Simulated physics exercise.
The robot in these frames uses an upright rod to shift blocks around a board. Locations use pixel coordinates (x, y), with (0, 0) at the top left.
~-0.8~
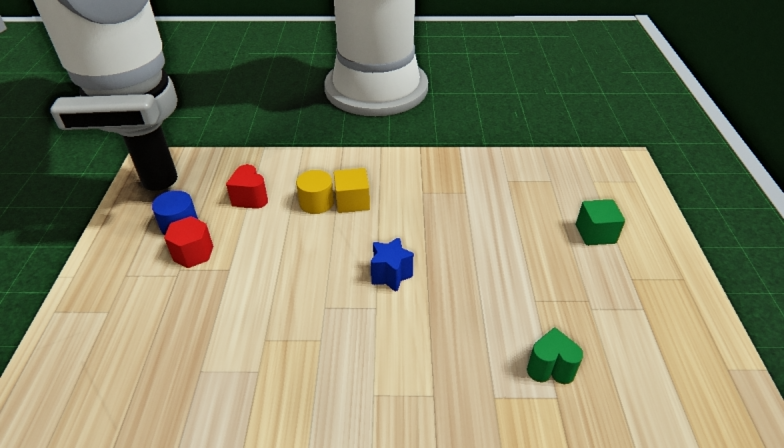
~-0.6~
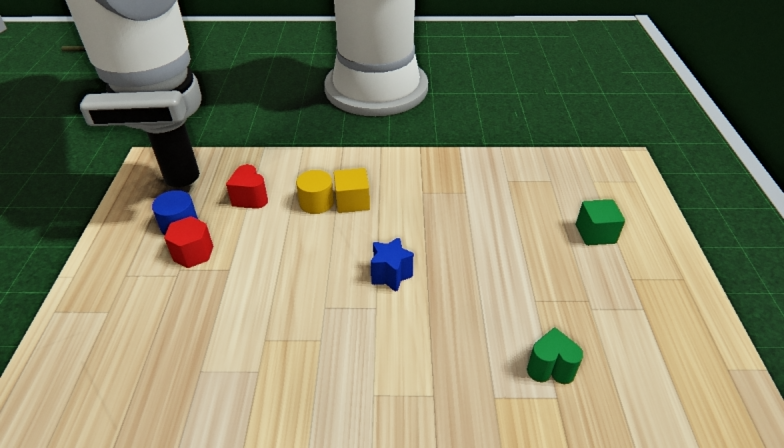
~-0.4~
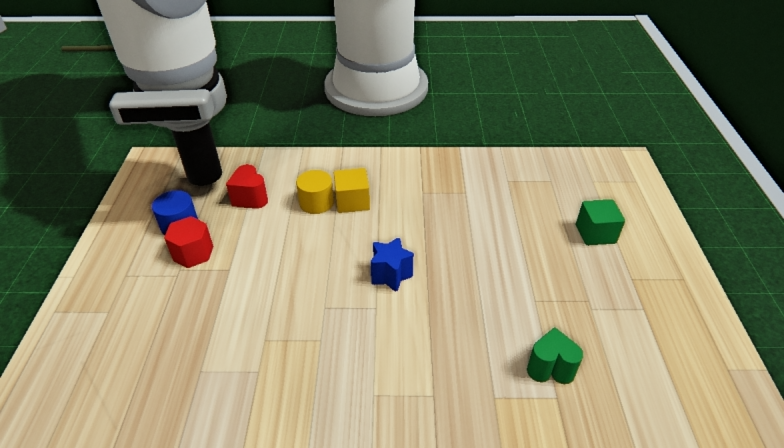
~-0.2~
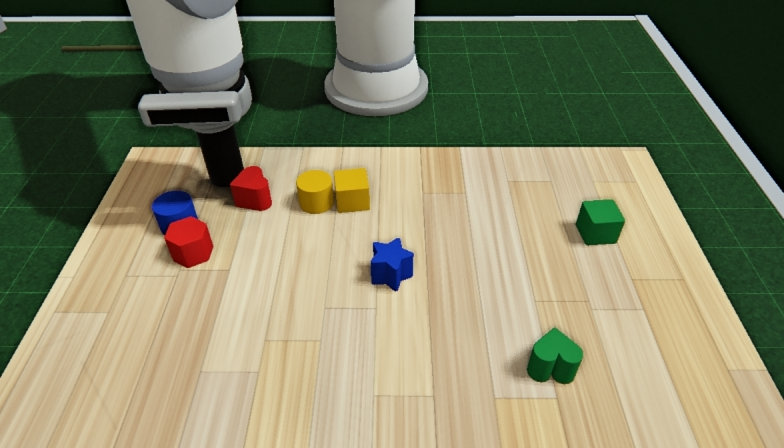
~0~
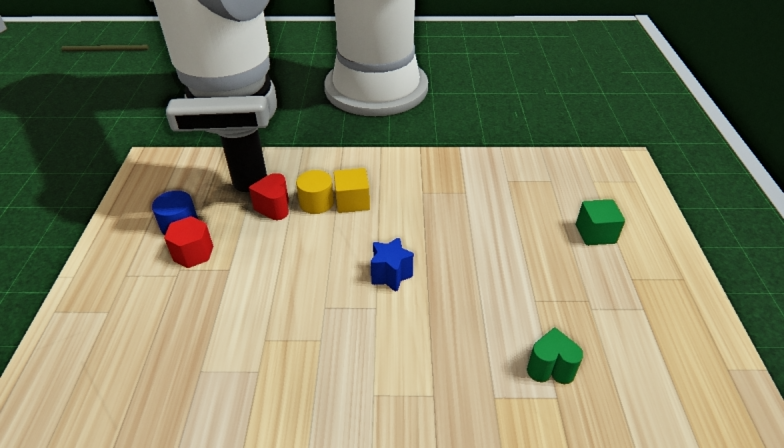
On a wooden board, a robot's rod moves right and pushes the red heart-shaped block rightward.
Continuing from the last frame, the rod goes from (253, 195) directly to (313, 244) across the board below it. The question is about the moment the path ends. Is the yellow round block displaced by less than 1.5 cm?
Going by the path, yes.
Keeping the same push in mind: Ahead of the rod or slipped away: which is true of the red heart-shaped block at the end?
Carried ahead at the end.
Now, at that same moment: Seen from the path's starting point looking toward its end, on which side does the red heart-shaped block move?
Left.
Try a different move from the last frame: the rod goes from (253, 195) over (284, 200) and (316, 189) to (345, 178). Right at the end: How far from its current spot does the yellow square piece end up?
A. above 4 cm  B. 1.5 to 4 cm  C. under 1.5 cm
B: 1.5 to 4 cm.
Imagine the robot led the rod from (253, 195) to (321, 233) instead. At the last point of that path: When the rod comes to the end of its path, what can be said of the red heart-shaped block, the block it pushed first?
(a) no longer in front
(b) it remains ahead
Choice b: It remains ahead.
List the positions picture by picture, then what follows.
The first picture shows rod tip at (160, 180); block tops, blue round block at (171, 202); red heart-shaped block at (246, 176); yellow round block at (314, 180); yellow square piece at (351, 179).
The second picture shows rod at (182, 177); blocks unchanged.
The third picture shows rod at (205, 175); blocks unchanged.
The fourth picture shows rod at (228, 177); red heart-shaped block at (251, 178).
The fifth picture shows rod at (250, 182); blue round block at (171, 202); red heart-shaped block at (270, 185); yellow round block at (314, 180); yellow square piece at (351, 179).
The first path, step by step. One third of the way, rod at (269, 197); red heart-shaped block at (294, 199), turned 20° anticlockwise; yellow round block at (319, 181); yellow square piece at (354, 178).
Two thirds of the way, rod at (290, 214); red heart-shaped block at (321, 212), turned 35° anticlockwise; yellow round block at (322, 181); yellow square piece at (357, 177).
At the end, rod at (311, 230); blue round block in place; red heart-shaped block at (345, 223), turned 45° anticlockwise; yellow round block at (322, 181); yellow square piece at (357, 177).
